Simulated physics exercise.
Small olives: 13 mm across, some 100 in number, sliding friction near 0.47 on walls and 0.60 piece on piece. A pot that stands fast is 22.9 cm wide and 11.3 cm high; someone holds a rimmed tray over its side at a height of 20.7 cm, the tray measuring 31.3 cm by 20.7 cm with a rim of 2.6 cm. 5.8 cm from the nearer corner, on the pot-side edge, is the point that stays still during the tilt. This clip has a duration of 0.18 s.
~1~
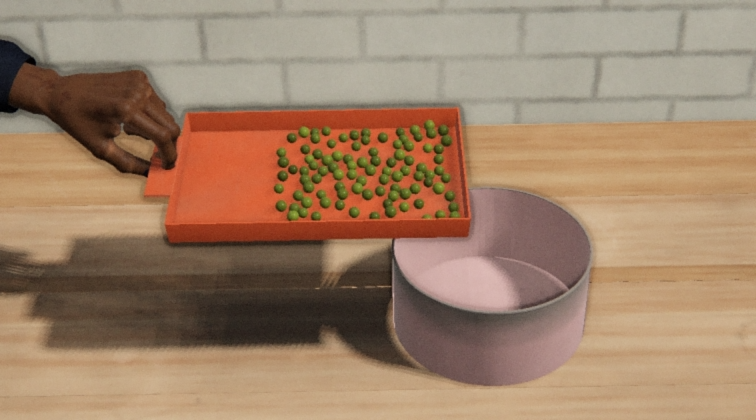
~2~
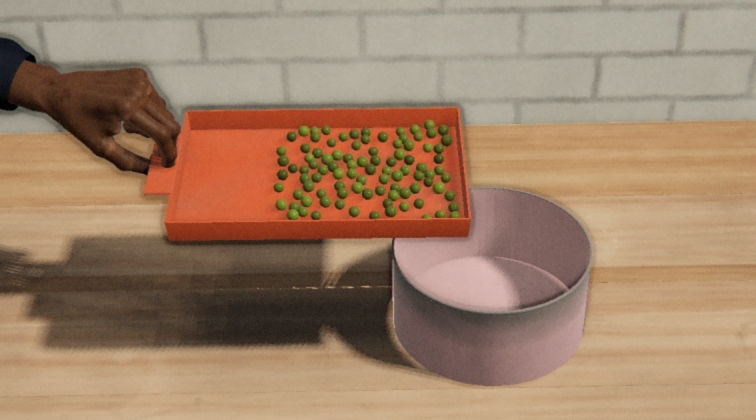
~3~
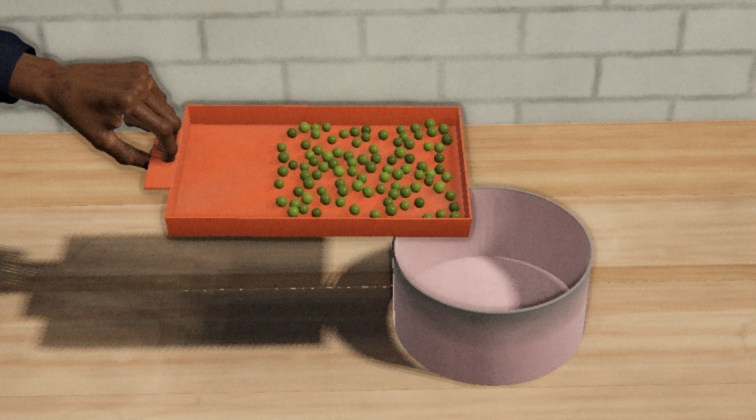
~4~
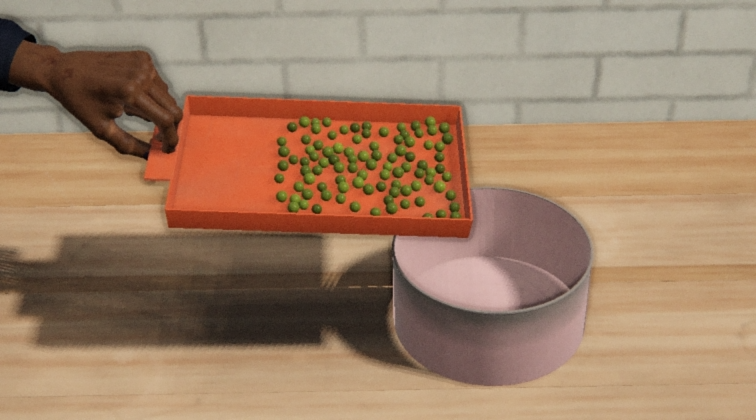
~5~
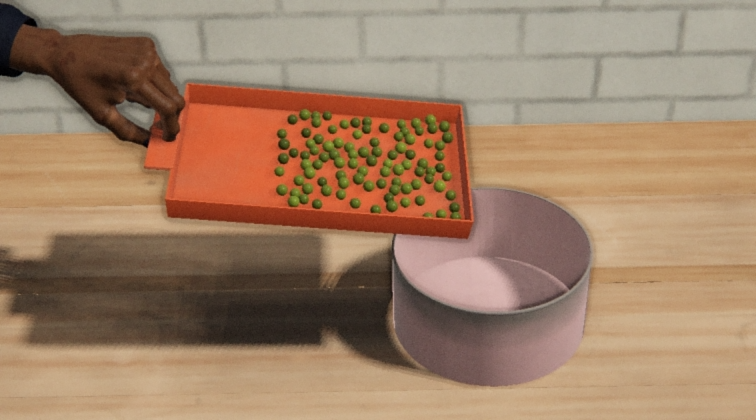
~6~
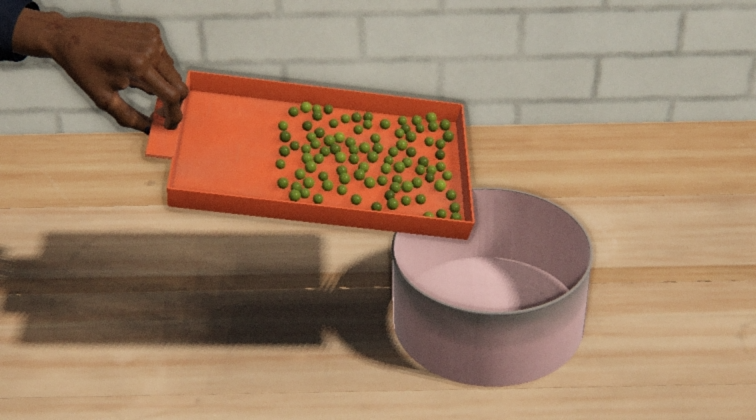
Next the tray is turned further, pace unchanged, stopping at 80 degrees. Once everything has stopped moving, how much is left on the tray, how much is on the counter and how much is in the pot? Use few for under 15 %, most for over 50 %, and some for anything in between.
Tray: Most, counter: Few, pot: Few.
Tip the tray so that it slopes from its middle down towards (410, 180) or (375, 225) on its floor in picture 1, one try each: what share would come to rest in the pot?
First try: Around 5 percent; second try: Around 0 percent.
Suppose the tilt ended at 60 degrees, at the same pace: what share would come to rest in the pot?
That would give about 0 per cent.
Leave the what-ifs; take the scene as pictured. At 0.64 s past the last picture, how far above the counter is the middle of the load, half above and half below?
Roughly 26 centimetres.
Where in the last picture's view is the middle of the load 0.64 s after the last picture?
At about (459, 159).
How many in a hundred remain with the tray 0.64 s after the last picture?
About 100 per cent.
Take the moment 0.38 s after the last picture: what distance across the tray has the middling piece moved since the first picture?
It has moved some 6 cm from its start.
Then, 0.38 s after the last picture, tilt 43 degrees; the tray holds 100 %, the pot 0 %.
Then, 0.64 s after the last picture, tilt 66 degrees; the tray holds 100 %, the pot 0 %.
Then, 1.01 s after the last picture, tilt 80 degrees; the tray holds 95 %, the pot 0 %.
In the end, tray 95 %, counter 0 %, pot 5 %.
